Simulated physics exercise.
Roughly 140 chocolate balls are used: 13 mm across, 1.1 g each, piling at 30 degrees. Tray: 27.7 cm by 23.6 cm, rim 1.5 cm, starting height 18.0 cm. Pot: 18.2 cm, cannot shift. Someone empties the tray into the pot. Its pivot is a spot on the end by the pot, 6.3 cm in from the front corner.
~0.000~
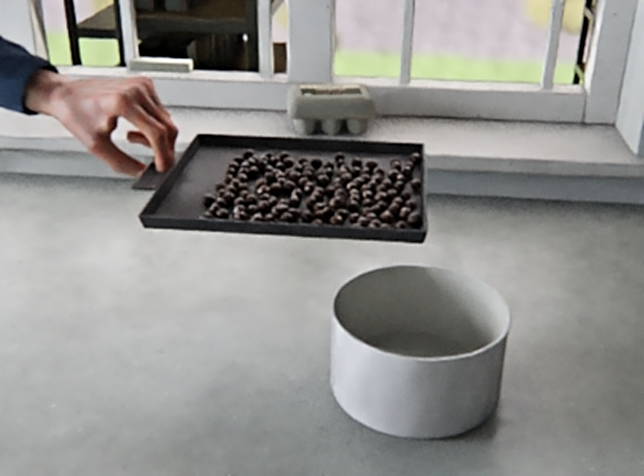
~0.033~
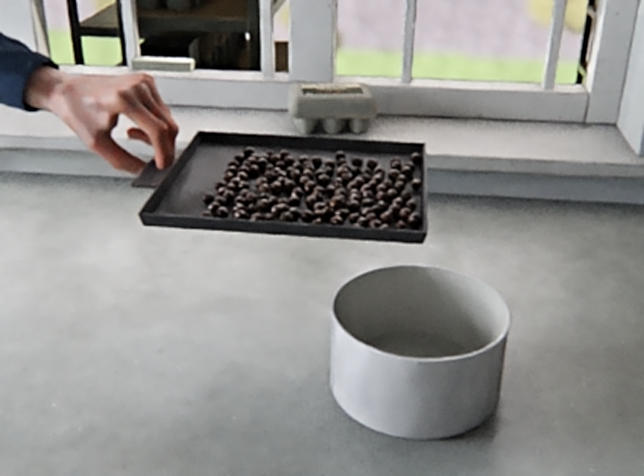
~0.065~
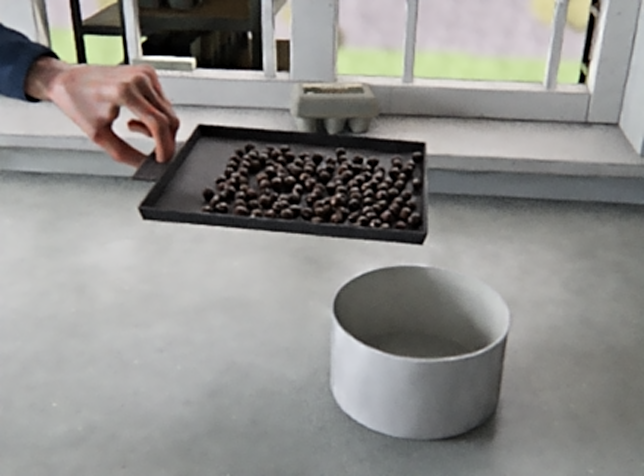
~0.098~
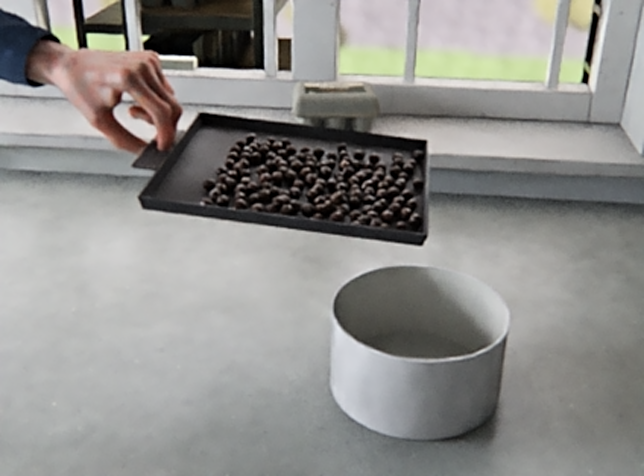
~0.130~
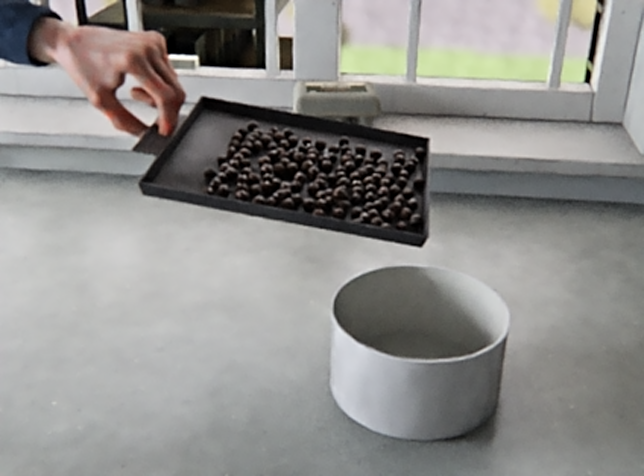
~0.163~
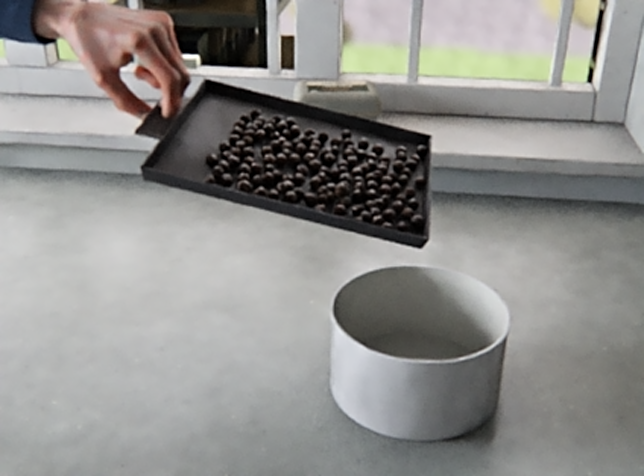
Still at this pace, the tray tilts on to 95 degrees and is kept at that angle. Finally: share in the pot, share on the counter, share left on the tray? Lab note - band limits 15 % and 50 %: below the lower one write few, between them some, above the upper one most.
Pot = most; counter = some; tray = few.
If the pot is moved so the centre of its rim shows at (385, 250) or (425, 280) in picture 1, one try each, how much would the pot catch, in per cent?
The shares would be near 0 and 70 per cent respectively.
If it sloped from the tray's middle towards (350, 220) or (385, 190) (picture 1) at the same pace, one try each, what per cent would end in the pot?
The share comes to about 100 in a hundred, then about 30 in a hundred.
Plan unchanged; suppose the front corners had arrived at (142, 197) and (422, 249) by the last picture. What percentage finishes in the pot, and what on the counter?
Pot 80 % / counter 20 %.
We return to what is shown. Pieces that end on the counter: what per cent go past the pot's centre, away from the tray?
Some 90 per cent of the spill lies beyond the centre.
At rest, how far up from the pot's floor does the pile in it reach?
Close to 2.5 cm up.
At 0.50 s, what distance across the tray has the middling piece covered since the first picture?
By then it sits near 5 cm from where it began.
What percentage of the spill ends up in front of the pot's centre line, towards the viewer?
I'd put it at around 20 per cent.
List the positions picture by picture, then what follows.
The first picture shows tray tilt 0 degrees, front corners at (143, 214) and (423, 229); middle of the pieces at (310, 189); pot at (420, 307).
The second picture shows tray tilt 1 degrees, front corners at (143, 212) and (423, 230); middle of the pieces at (311, 188).
The third picture shows tray tilt 2 degrees, front corners at (143, 206) and (424, 231); middle of the pieces at (311, 185).
The fourth picture shows tray tilt 5 degrees, front corners at (143, 195) and (424, 232), lowest corner right front; middle of the pieces at (312, 180).
The fifth picture shows tray tilt 9 degrees, front corners at (144, 181) and (425, 234), lowest corner right front; middle of the pieces at (313, 173).
The sixth picture shows tray tilt 13 degrees, front corners at (146, 166) and (425, 236), lowest corner right front; middle of the pieces at (316, 166); pot at (420, 309). The tray's pace is about 120 degrees a second.
After 0.50 s, tilt 54 degrees; the tray holds 100 %, the pot 0 %.
Then, at 0.72 s, tilt 80 degrees; the tray holds 80 %, the pot 5 %.
After 1.05 s, tilt 95 degrees; the tray holds 0 %, the pot 70 %.
At rest (2.0 s), pot 75 %, counter 25 %, tray 0 %.
